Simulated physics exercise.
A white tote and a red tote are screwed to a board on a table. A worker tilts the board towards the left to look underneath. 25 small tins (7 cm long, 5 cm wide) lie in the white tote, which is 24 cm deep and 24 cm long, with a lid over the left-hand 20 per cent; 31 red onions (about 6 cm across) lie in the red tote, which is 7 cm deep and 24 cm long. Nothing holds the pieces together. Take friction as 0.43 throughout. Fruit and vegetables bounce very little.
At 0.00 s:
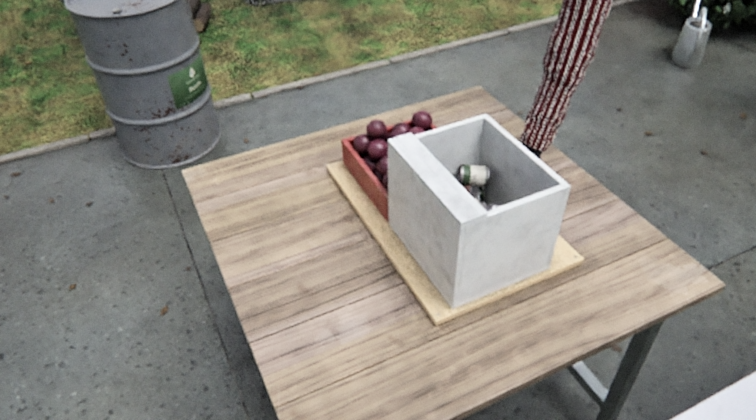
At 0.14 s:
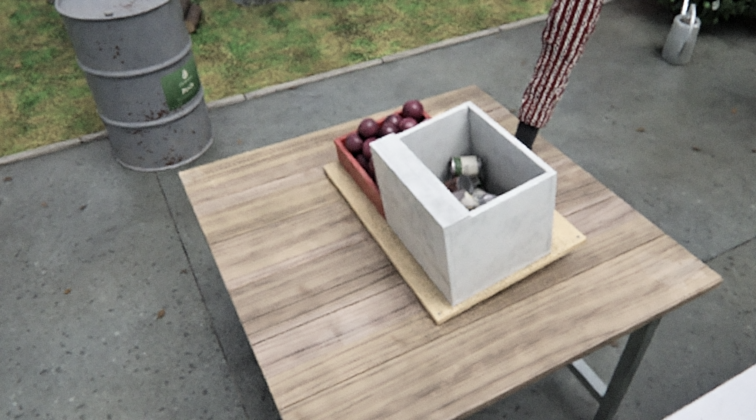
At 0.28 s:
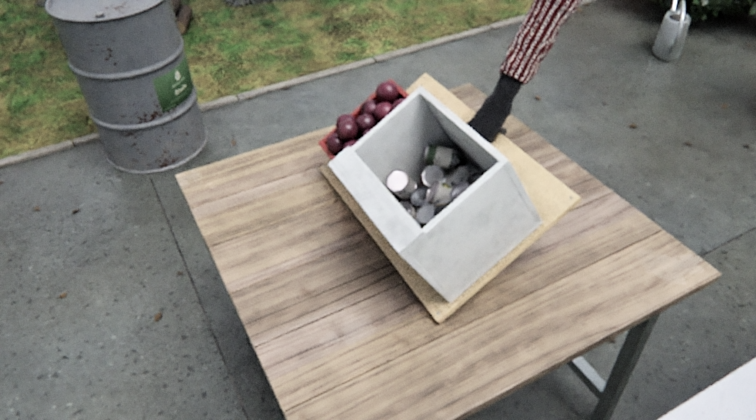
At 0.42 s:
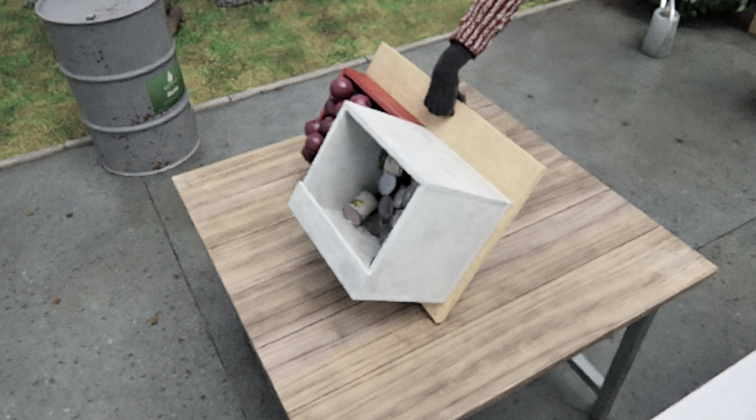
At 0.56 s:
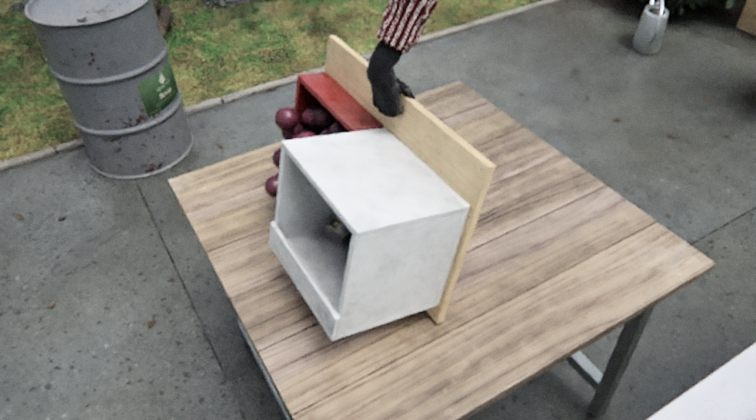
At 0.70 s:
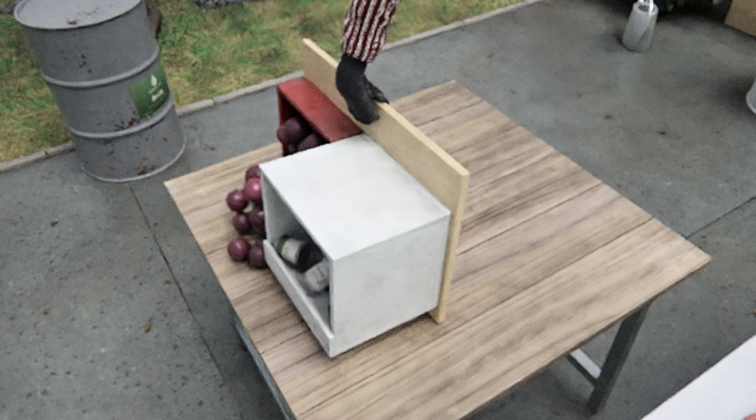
At first, a board holding a white box of small tins and a red box of round, dark red produce lies flat on a wooden table. A gloved hand raises its right side, tilting it leftward as the tins shift, until it stands nearly upright, with several red pieces out on the table.
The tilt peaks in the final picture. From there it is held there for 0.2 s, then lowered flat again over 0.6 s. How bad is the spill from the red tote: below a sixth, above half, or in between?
It sheds upwards of half of them.
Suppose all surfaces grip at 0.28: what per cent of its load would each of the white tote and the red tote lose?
Then white tote 0, red tote 90 per cent.
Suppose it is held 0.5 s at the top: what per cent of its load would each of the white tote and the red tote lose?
Then white tote 10, red tote 80 per cent.
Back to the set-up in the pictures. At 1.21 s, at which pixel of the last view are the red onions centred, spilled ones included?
At about (257, 232).
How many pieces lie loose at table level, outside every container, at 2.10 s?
Roughly 14.
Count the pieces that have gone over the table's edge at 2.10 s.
About 14.
After 0.92 s, tilt 86°; white tote 24 in, 1 out and red tote 9 in, 22 out.
After 1.21 s, tilt 41°; white tote 23 in, 2 out and red tote 5 in, 26 out.
After 1.60 s, tilt 0°; white tote 23 in, 2 out and red tote 5 in, 26 out.
Outcome (at 2.10 s), white tote 23 in, 2 out and red tote 5 in, 26 out. Asked share, 26 of 31, 84 per cent.
